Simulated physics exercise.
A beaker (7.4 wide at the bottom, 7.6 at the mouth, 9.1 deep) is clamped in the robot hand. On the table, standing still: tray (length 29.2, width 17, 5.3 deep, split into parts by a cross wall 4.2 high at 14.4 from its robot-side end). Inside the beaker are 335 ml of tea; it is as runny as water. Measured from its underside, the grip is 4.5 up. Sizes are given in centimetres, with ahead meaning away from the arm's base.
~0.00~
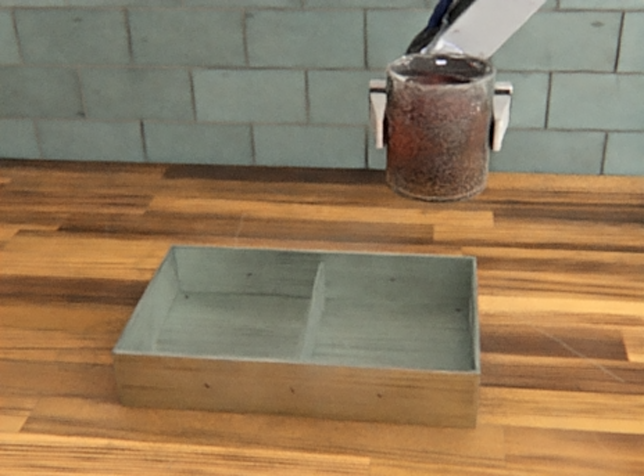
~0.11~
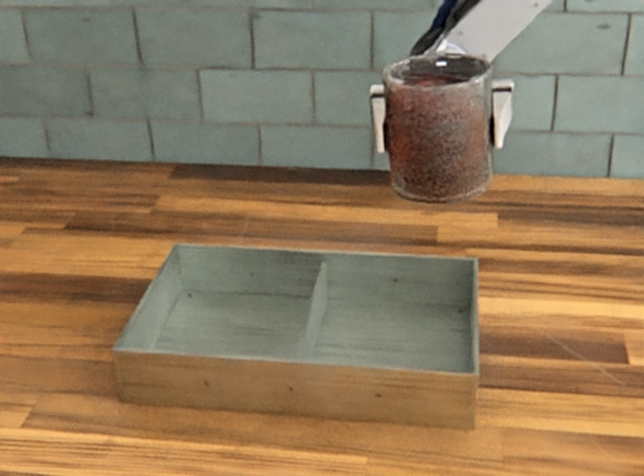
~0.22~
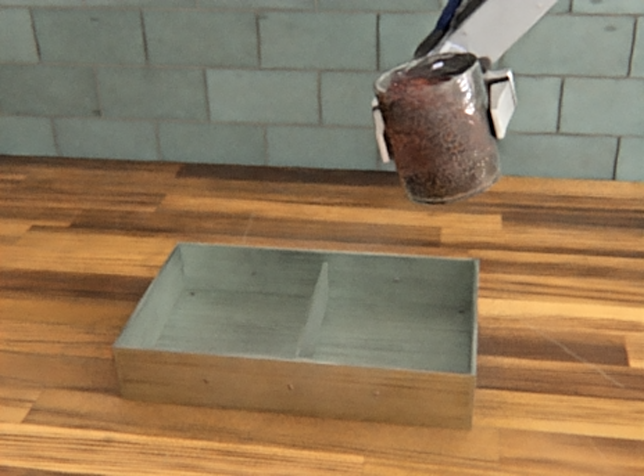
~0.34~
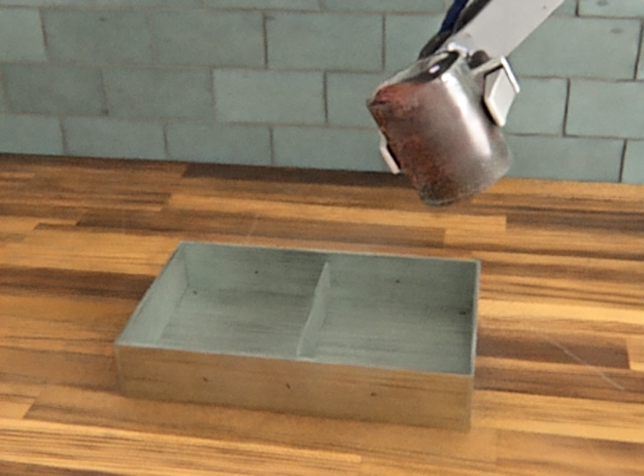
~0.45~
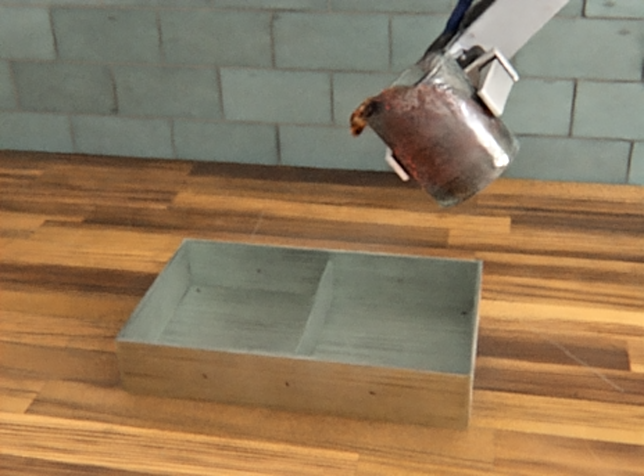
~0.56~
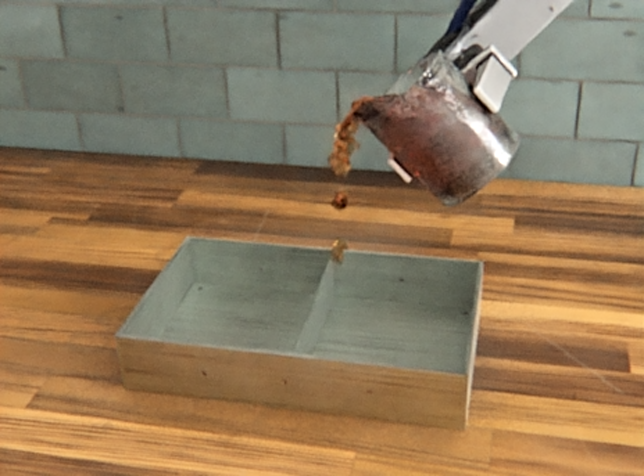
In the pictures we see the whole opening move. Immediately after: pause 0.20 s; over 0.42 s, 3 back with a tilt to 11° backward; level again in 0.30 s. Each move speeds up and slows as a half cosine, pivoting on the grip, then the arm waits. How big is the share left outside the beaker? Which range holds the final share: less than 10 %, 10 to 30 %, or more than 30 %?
The final share is 10 to 30 %.
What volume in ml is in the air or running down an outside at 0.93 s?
I'd say around 15 ml.
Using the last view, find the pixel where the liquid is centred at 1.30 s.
It is centred at about (451, 178).
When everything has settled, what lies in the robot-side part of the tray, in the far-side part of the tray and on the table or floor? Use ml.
Around 30 ml in the first, 20 ml in the second and 0 ml in the third.
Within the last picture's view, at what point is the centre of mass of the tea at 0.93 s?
(432, 166).
After 0.93 s, tilted 25° forward, liquid up to 25 above the table; 285 ml in the beaker, 20 ml in the far-side part, 15 ml in the robot-side part, 15 ml in the air or running down outside.
After 1.30 s, tilted 7° backward, liquid up to 25 above the table; 285 ml in the beaker, 30 ml in the robot-side part, 20 ml in the far-side part.
After 1.68 s, level, liquid up to 25 above the table; 285 ml in the beaker, 30 ml in the robot-side part, 20 ml in the far-side part.
After 2.48 s, level, liquid up to 25 above the table; 285 ml in the beaker, 30 ml in the robot-side part, 20 ml in the far-side part.
At rest, 285 ml in the beaker, 30 ml in the robot-side part, 20 ml in the far-side part. That is 15 % outside the beaker.
